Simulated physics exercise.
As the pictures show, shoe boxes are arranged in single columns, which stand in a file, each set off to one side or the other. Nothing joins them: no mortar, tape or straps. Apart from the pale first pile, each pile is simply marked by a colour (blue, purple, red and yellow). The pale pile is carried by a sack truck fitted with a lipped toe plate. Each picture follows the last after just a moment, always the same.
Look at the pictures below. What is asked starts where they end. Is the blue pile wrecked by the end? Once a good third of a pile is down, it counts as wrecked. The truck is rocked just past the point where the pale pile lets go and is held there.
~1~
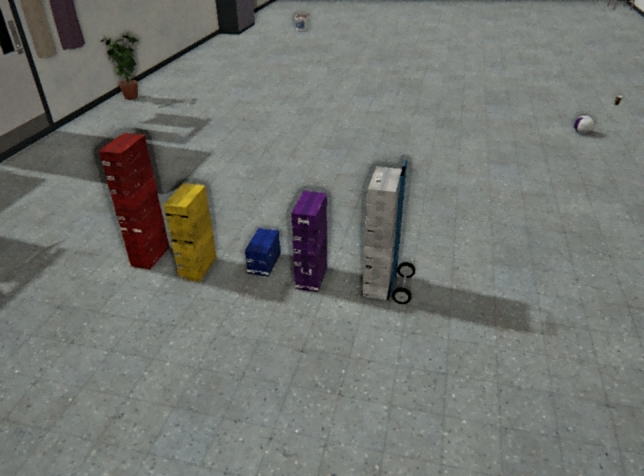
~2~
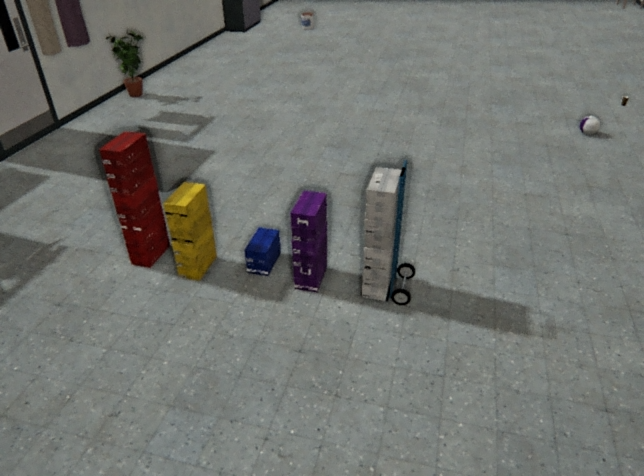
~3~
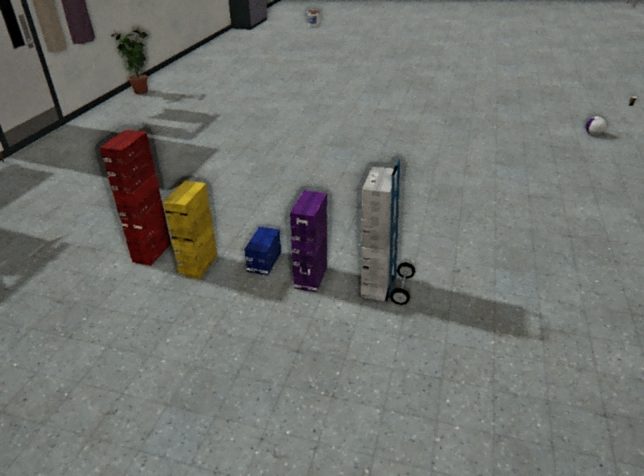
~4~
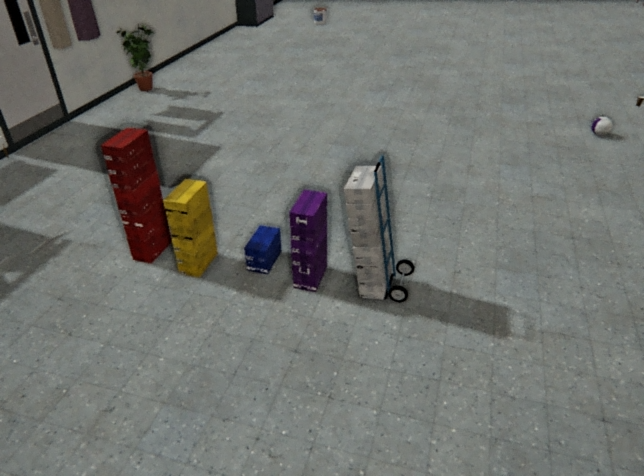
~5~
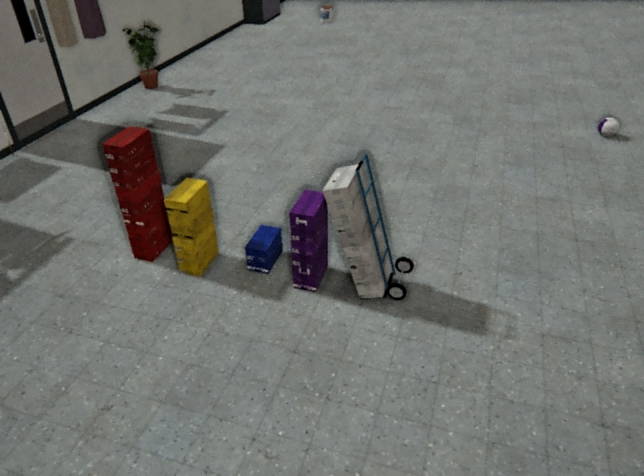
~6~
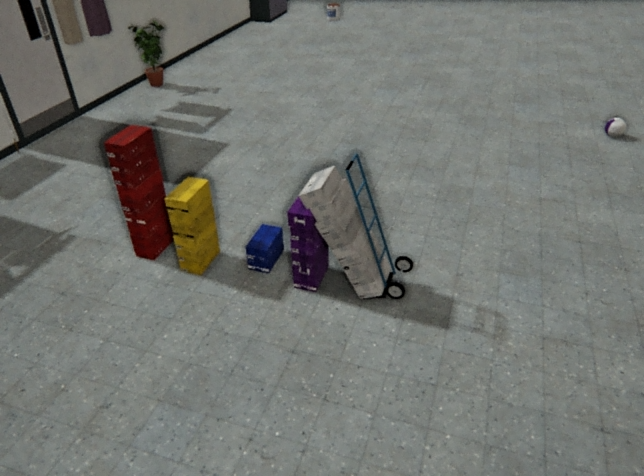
No.
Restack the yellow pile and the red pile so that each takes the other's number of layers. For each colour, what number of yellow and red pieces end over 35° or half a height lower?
Down at the end: Yellow 0, red 0.
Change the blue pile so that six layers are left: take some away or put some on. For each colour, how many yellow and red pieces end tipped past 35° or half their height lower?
Once things settle, yellow has 5 down and red has 9.
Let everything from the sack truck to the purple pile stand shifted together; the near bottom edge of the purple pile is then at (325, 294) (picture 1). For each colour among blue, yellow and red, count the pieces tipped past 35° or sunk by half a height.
By my count it's blue 1, yellow 0, red 0.
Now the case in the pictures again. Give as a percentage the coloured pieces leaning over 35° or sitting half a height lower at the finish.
My estimate is about 20 per cent.
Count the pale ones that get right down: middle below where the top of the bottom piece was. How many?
Pale piece tally: 3.
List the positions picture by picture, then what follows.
In the first picture (we follow the side turned to the camera; the camera moves round a little), truck frame (399, 203) level; top blue box (262, 240); top purple box (309, 203); no other piece has moved.
In the second picture, truck frame (399, 204) level; top blue box (262, 240).
In the third picture, truck frame (393, 203) rocked barely; top blue box (262, 239).
In the fourth picture, truck frame (379, 200) rocked a little, top of the pale pile leaning a little; top blue box (263, 238); no other piece has moved.
In the fifth picture, truck frame (364, 198) rocked clearly, top of the pale pile leaning clearly; top blue box (263, 237); no other piece has moved.
In the sixth picture, truck frame (356, 197) rocked clearly, top of the pale pile leaning well over; top blue box (264, 237); one has shifted.
Soon, 8 of the pale pile down; none of the 2 blue boxes down (0 of 23 in all colours); top blue box unmoved; top purple box tipped a little.
A while on, 8 of the pale pile down; none of the 2 blue boxes down (6 of 23 in all colours); top blue box unmoved; top purple box tipped well over, about its own height lower.
Finally, 8 of the pale pile down; none of the 2 blue boxes down (5 of 23 in all colours); top blue box displaced half its height; top purple box some four heights lower. Seen by the last camera, middles, top blue box near (259, 241), top purple box near (220, 241).
